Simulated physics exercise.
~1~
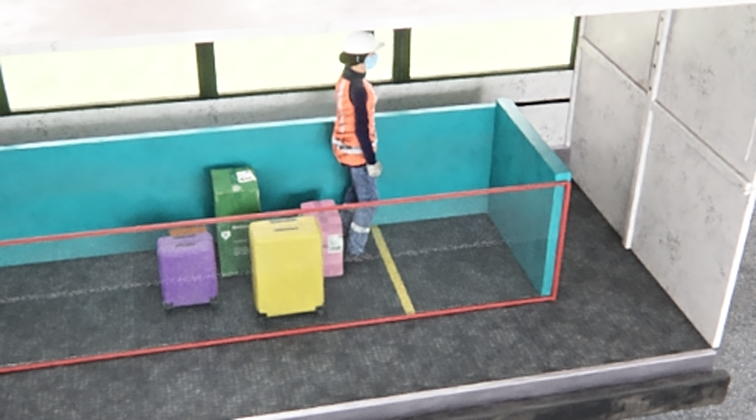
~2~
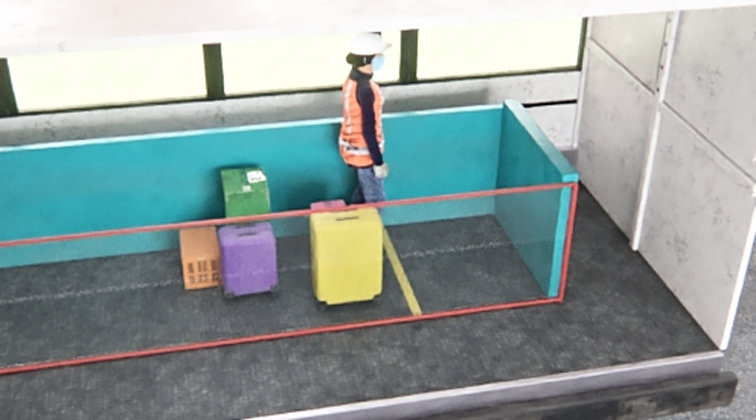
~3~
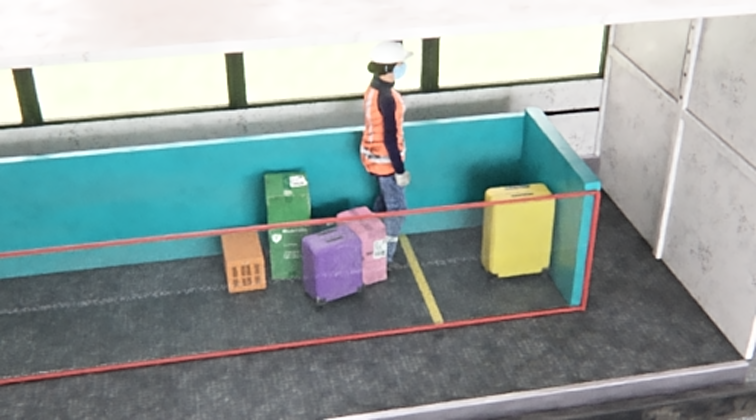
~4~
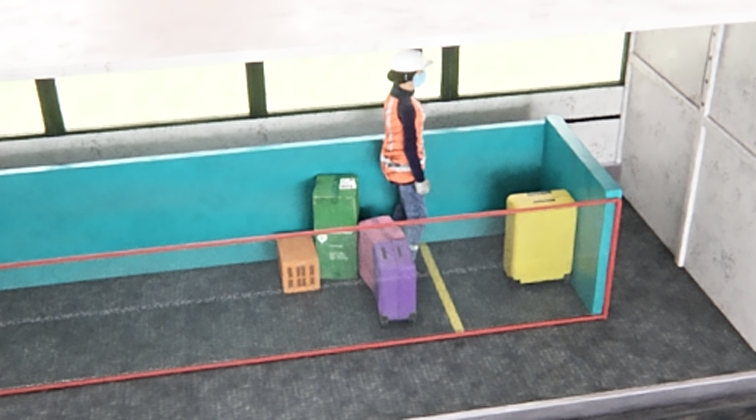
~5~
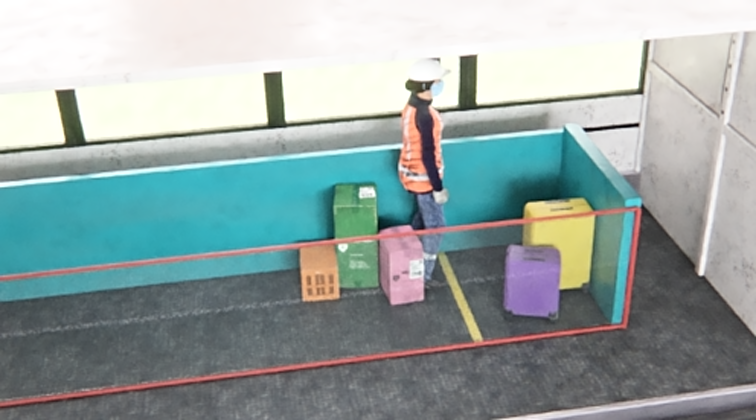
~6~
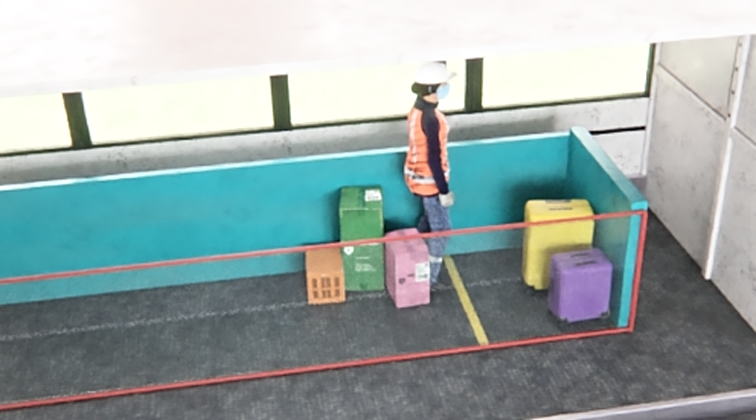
In a bus bay, a yellow case and then a purple one roll right past the line.
